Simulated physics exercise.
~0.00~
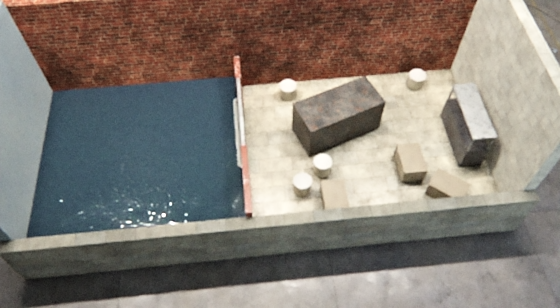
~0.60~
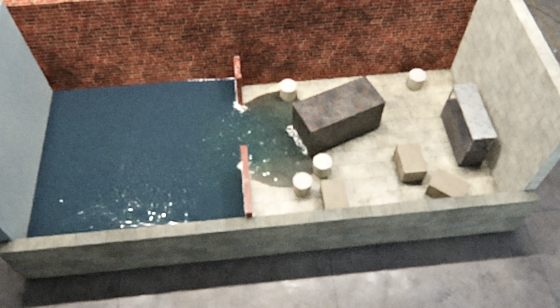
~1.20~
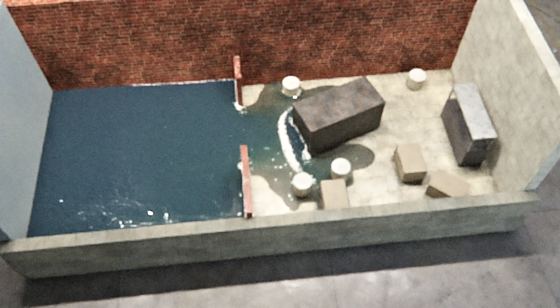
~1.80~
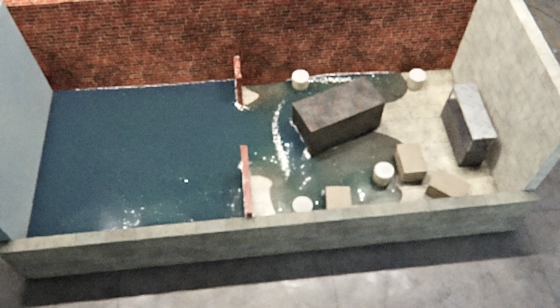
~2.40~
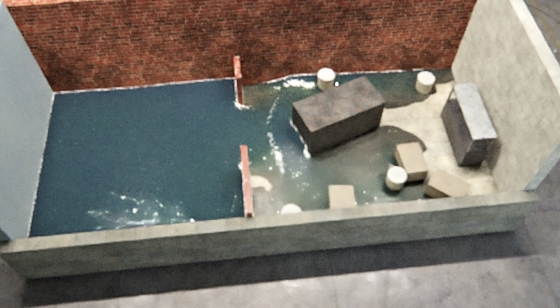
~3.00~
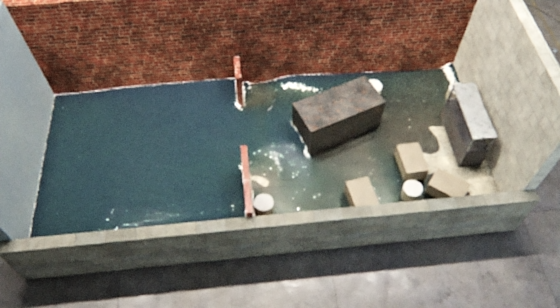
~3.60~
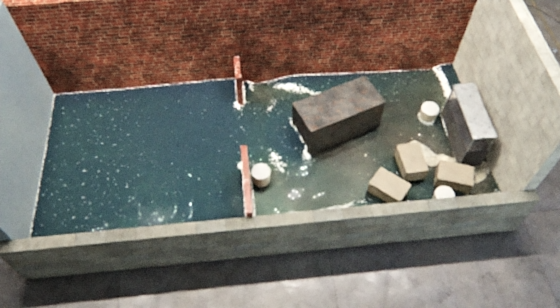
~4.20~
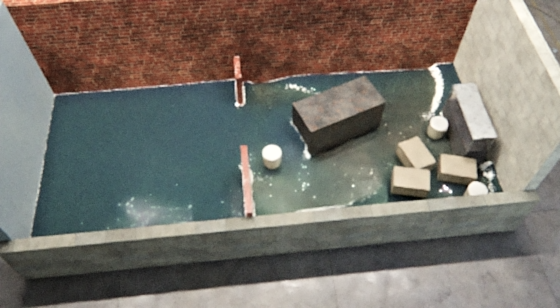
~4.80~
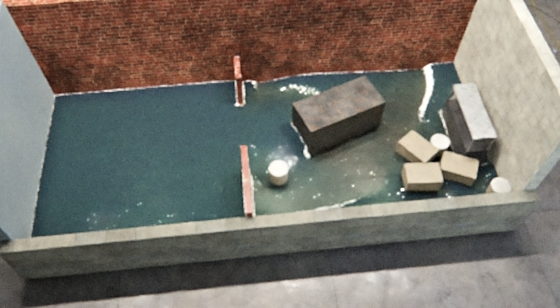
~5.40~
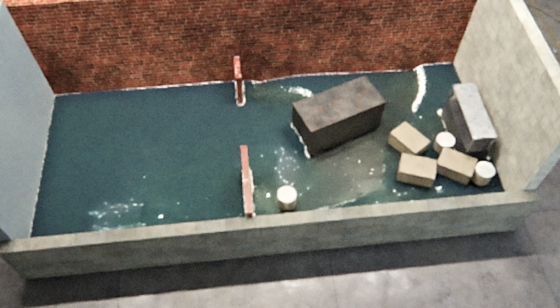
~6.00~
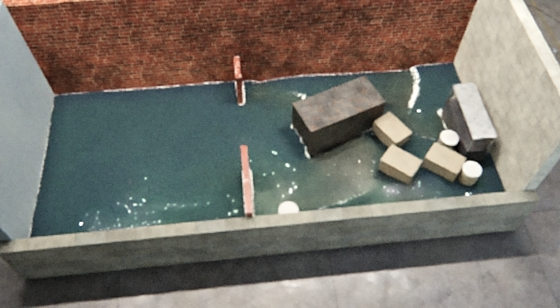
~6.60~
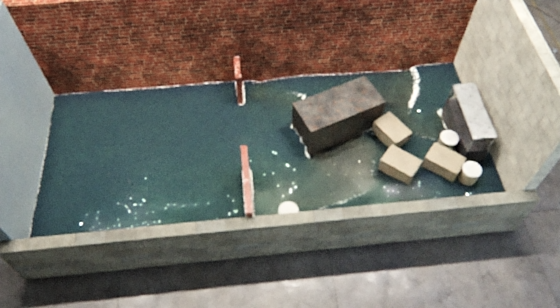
Dark water burst through the gap in the dividing wall and spread across the dry right-hand room, sweeping the white pails and tan crates along, until both sides were flooded and the crates floated clustered between the two big grey blocks.
